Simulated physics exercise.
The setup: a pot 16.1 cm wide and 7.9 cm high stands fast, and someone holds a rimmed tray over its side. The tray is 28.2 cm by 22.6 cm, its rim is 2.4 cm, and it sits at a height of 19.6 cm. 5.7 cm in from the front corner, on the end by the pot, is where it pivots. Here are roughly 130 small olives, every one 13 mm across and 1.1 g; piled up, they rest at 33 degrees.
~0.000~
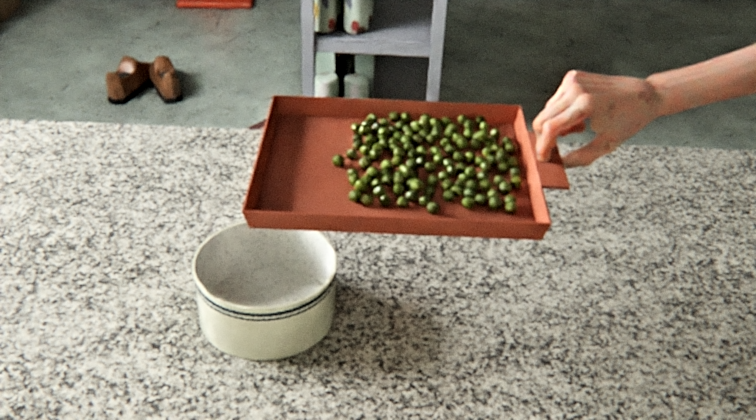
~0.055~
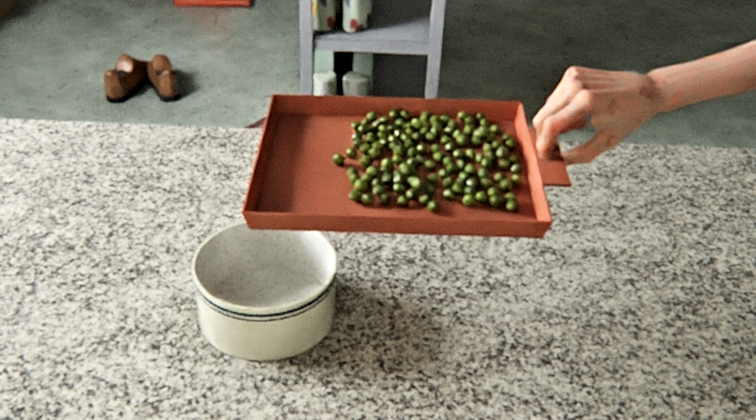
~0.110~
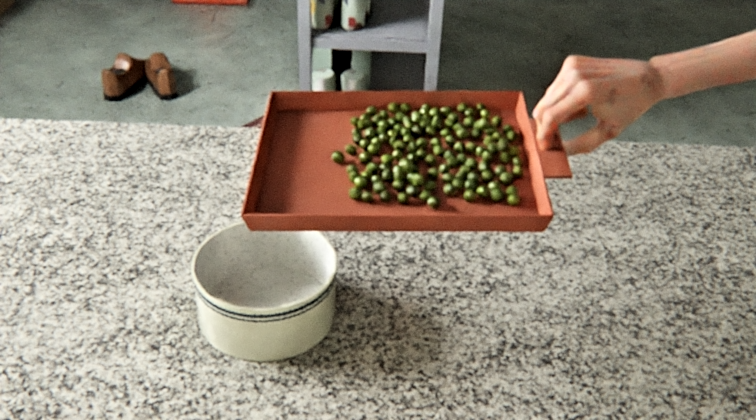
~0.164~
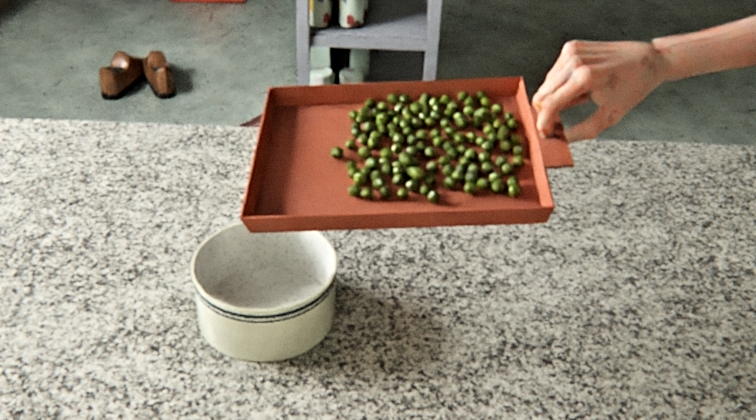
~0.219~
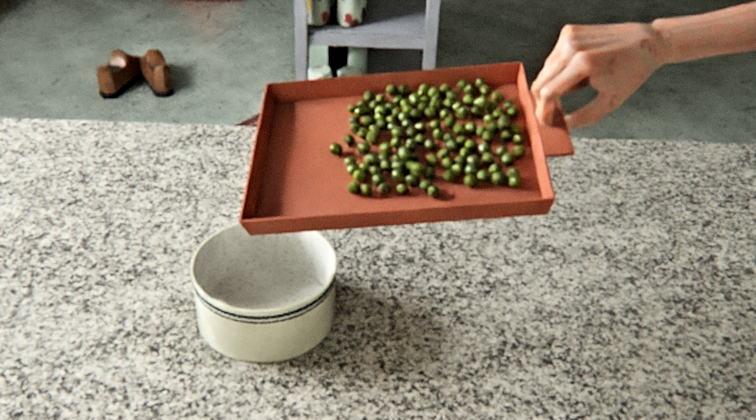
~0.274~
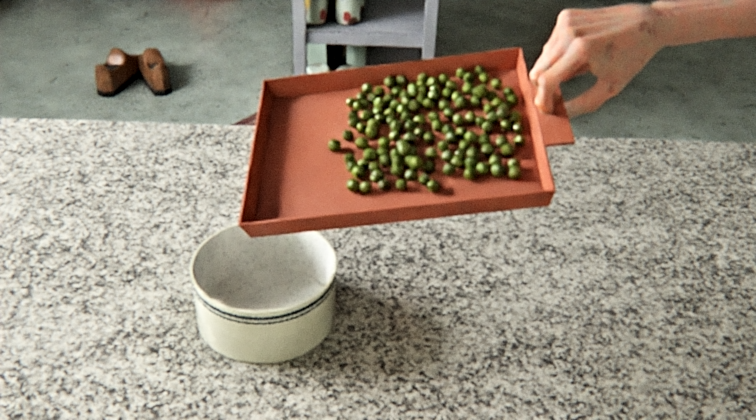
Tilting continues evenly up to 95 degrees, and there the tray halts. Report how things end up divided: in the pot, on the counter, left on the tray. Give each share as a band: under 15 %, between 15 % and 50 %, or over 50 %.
In the end pot: Will likely be low; counter: Will likely be high; tray: Will likely be low.
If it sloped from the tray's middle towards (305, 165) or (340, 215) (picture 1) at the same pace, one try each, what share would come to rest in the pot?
The share comes to about 35 in a hundred, then about 0 in a hundred.
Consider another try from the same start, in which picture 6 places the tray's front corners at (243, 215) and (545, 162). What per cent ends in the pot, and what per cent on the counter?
Pot 30, counter 70.
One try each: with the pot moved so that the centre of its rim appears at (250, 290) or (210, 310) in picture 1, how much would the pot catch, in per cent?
Estimates: 80 % and 95 %, in that order.
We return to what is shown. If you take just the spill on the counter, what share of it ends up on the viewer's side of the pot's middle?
About 100 per cent.
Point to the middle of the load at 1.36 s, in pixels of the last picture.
The middle of the load should be near (265, 179) then.
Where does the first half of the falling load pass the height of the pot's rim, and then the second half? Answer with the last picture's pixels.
First near (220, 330), then at (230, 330).
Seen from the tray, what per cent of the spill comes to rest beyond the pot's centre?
Roughly 80 percent of the spill.
Then, at 0.93 s, tilt 52 degrees; the tray holds 100 %, the pot 0 %.
After 1.36 s, tilt 77 degrees; the tray holds 95 %, the pot 0 %.
After 1.87 s, tilt 95 degrees; the tray holds 20 %, the pot 5 %.
By 2.9 s all is still; pot 5 %, counter 95 %, tray 0 %.
